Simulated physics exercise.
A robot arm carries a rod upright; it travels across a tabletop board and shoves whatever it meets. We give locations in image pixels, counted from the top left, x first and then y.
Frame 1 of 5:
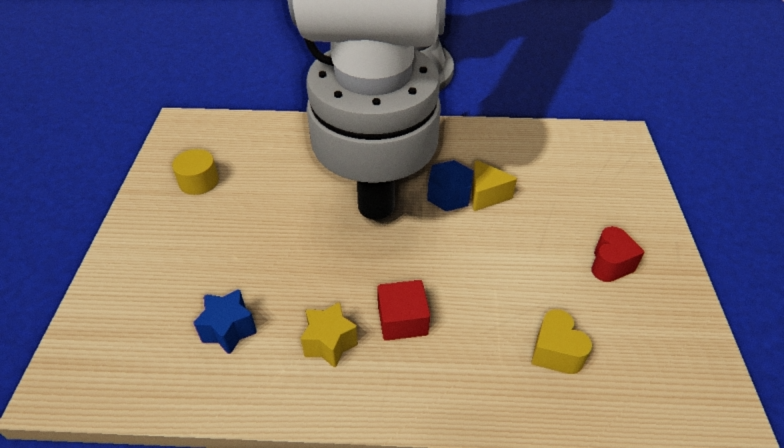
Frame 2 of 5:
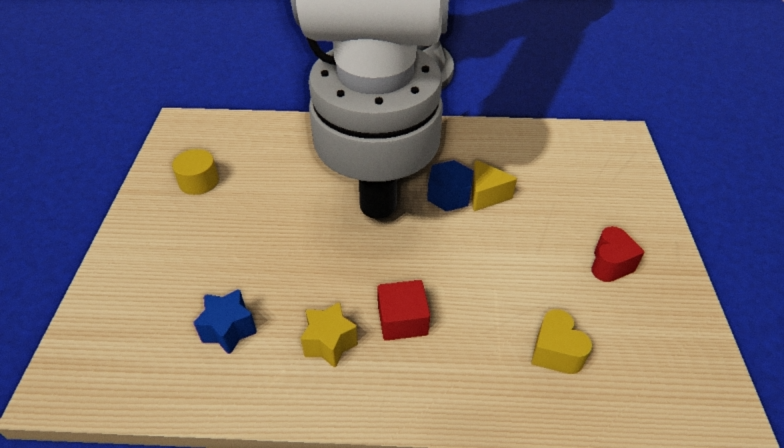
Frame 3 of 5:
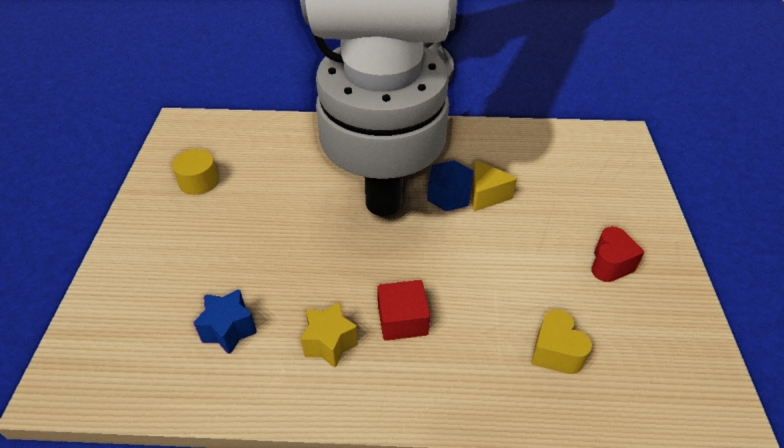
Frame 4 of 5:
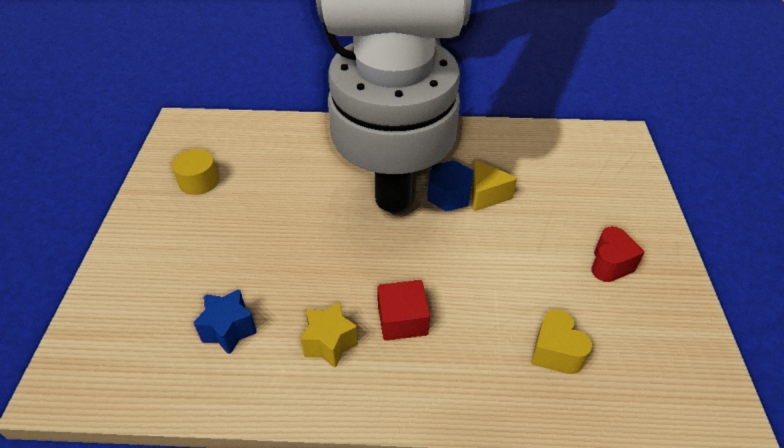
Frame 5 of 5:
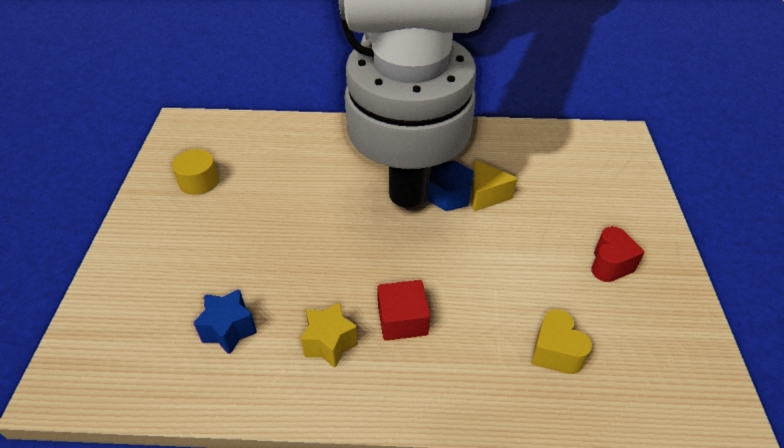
A grey and white robot arm with a black rod slid slightly right across a wooden board, moving close to the blue hexagonal block, while all the red, yellow and blue blocks stayed still.
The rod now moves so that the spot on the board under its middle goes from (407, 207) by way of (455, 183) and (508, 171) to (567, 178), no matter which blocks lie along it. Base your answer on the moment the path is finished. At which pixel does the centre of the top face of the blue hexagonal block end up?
At the end it should sit near (611, 173).
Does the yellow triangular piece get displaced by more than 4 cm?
I'd say yes.
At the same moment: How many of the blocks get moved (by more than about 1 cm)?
I count two.
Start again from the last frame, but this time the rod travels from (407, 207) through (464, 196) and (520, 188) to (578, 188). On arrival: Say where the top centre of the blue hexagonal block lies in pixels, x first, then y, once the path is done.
At roughly (619, 159).
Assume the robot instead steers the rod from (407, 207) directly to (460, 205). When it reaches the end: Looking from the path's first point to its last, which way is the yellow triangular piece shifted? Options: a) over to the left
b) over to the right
a: Over to the left.
On the path given first. One third of the way, rod (457, 173); blue hexagonal block (498, 162), turned 30° clockwise; yellow triangular piece (531, 176), turned 35° clockwise.
Two thirds of the way, rod (511, 161); blue hexagonal block (550, 161), turned 75° clockwise; yellow triangular piece (560, 185), turned 85° clockwise.
At the end, rod (570, 168); blue hexagonal block (611, 173), turned 95° clockwise; yellow triangular piece (565, 189), turned 100° clockwise.
